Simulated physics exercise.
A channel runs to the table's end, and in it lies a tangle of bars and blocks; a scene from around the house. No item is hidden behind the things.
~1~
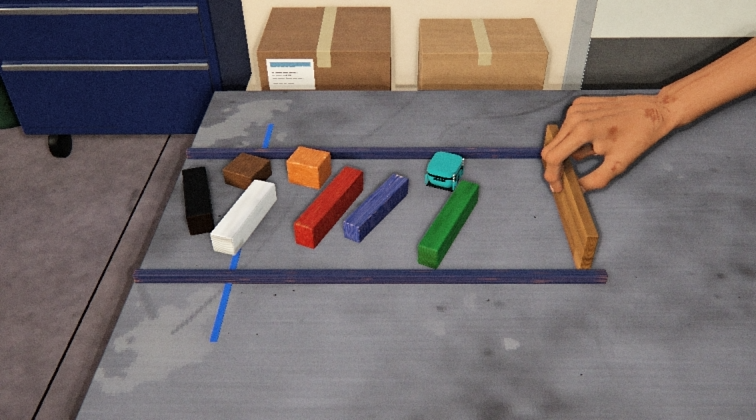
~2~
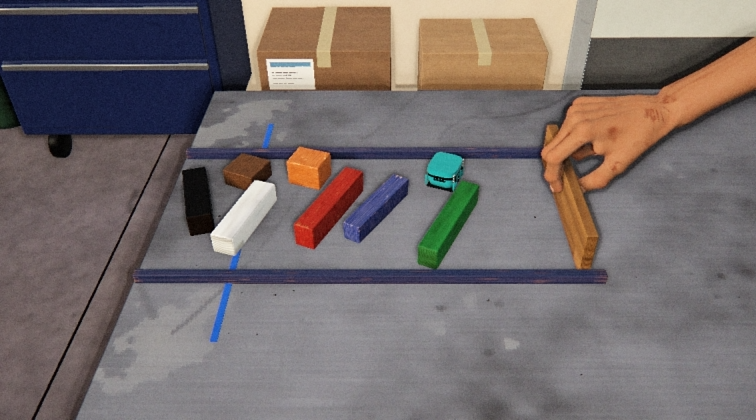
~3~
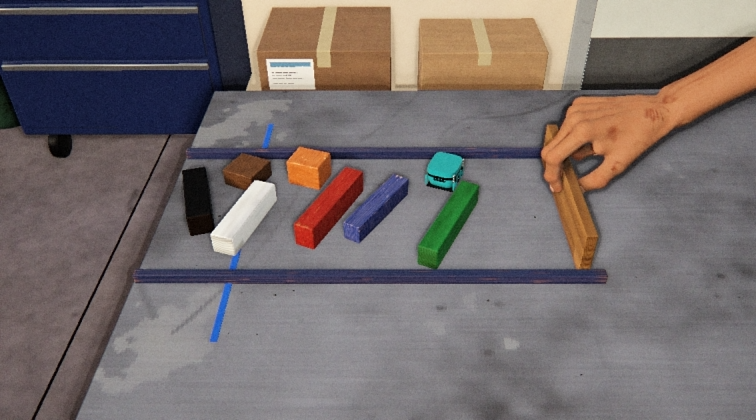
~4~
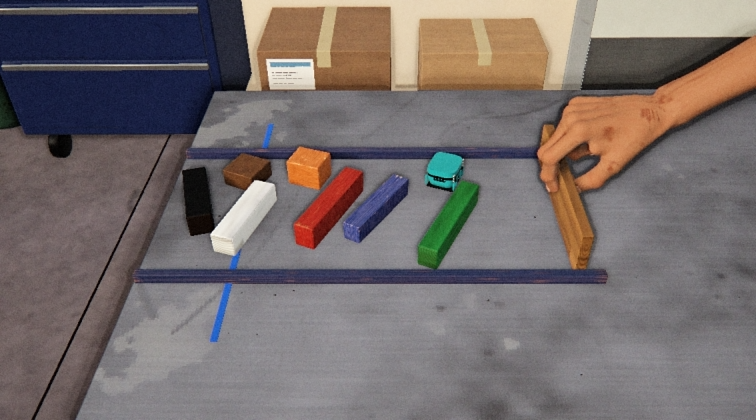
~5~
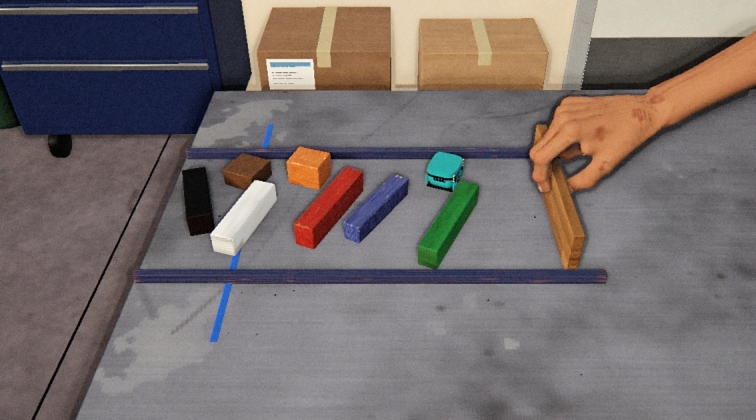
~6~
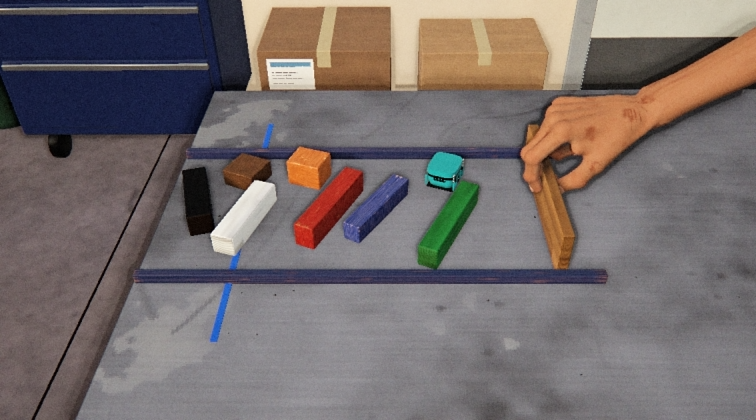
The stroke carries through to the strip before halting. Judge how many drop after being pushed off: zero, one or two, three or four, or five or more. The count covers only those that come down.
The push clears one or two off the end, I'd bet.
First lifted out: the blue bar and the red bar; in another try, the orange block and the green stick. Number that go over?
That gives 0 for the first pair taken away and 0 for the second.
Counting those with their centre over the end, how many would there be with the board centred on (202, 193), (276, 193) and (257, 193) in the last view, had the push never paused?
Counts by place: 5 / 0 / 1.
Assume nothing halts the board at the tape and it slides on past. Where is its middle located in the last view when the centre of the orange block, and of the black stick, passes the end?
The middle is at (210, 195) when it's the orange block, and at (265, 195) when it's the black stick.
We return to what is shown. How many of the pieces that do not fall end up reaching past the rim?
As for overhanging, the count is 1.
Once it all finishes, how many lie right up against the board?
Contact count: 2.
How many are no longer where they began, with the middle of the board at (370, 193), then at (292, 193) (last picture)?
The counts are 5 and 8.
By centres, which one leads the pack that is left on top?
Answer: The brown block.
Soon after, none off yet; black stick at rest near (198, 200); brown block at rest near (248, 172); white stick at rest near (245, 217).
At rest, the number that fall off is one or two; fallen, black stick.
